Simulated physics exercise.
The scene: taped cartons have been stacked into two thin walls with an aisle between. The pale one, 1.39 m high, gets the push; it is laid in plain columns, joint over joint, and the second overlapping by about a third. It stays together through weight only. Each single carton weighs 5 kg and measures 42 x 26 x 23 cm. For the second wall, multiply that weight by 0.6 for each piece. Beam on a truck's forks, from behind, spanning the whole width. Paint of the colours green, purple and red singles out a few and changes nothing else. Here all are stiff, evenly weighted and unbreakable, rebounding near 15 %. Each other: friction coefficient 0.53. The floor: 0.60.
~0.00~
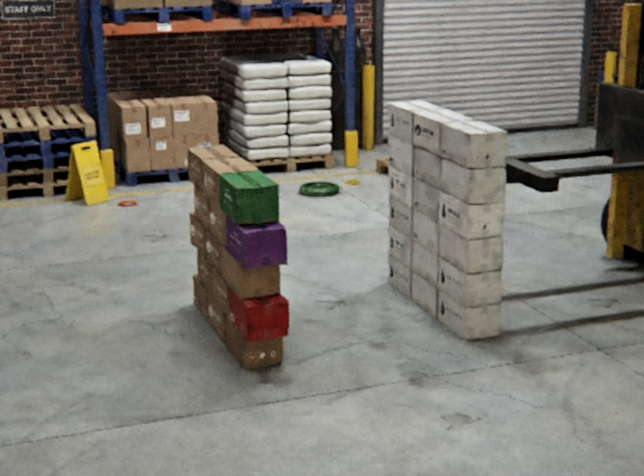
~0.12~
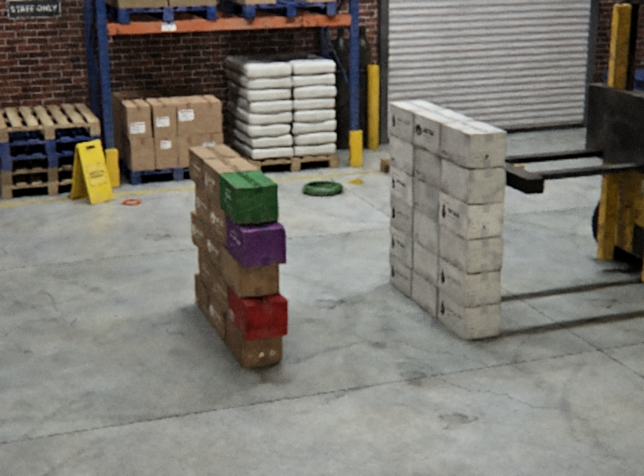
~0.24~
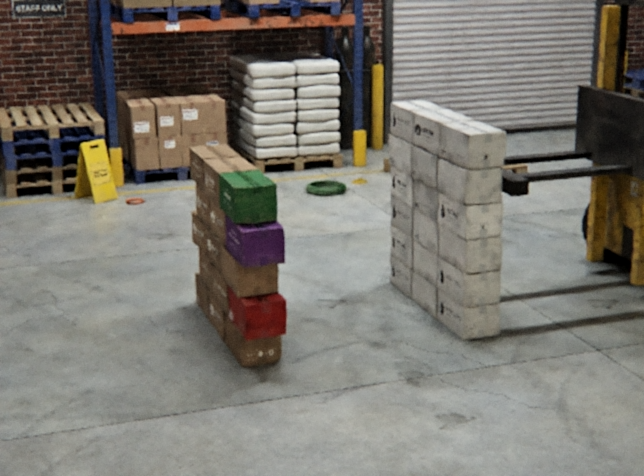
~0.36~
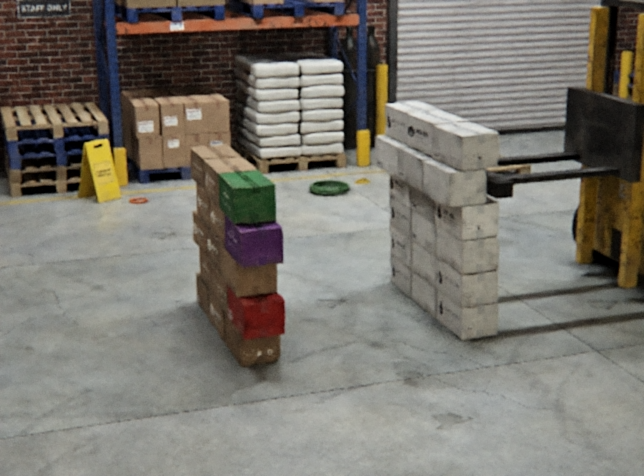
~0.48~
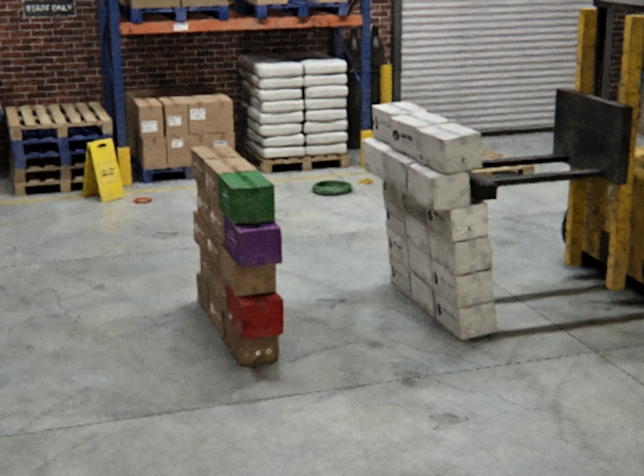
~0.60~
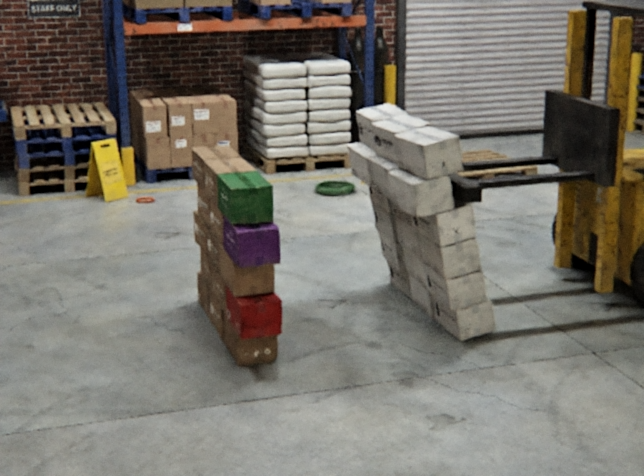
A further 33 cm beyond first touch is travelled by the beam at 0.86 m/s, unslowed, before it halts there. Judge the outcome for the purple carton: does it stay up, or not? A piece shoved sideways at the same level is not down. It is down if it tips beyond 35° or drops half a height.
For the purple carton, the answer is it does.
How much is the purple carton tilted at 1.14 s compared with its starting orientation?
Measured against how it began, the tilt is near 0 degrees.
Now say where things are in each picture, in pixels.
In the first picture (pixels give the middle of a visible side; the camera moves round a little), beam (549, 185) 19 cm from the wall; purple carton (266, 249); green carton (259, 205); red carton (269, 322); none of the others has stirred.
In the second picture, beam (535, 187) 9 cm from the wall; purple carton (265, 248).
In the third picture, beam (519, 188) 17 mm in; purple carton (264, 248).
In the fourth picture, beam (503, 191) 12 cm in; purple carton (263, 248).
In the fifth picture, beam (487, 193) 22 cm in; purple carton (261, 248); none of the others has stirred.
In the sixth picture, beam (472, 195) 32 cm in; purple carton (259, 248); green carton (253, 206); red carton (262, 320); none of the others has stirred.
After 0.72 s, 0 of the pale wall down; none of the 15 cartons of the second wall down; purple carton unmoved.
After 0.94 s, 10 of the pale wall down; none of the 15 cartons of the second wall down; purple carton unmoved.
After 1.14 s, 13 of the pale wall down; none of the 15 cartons of the second wall down, 1 disturbed; purple carton unmoved.
After 1.38 s, 13 of the pale wall down; none of the 15 cartons of the second wall down, 14 disturbed; purple carton 8 cm from its place; red carton 8 cm from its place.
In the end (2.6 s), 13 of the pale wall down; none of the 15 cartons of the second wall down, 14 disturbed; purple carton 7 cm from its place; green carton 56 mm from its place; red carton 7 cm from its place. From the last view, middles, purple carton near (241, 240), green carton near (236, 198).
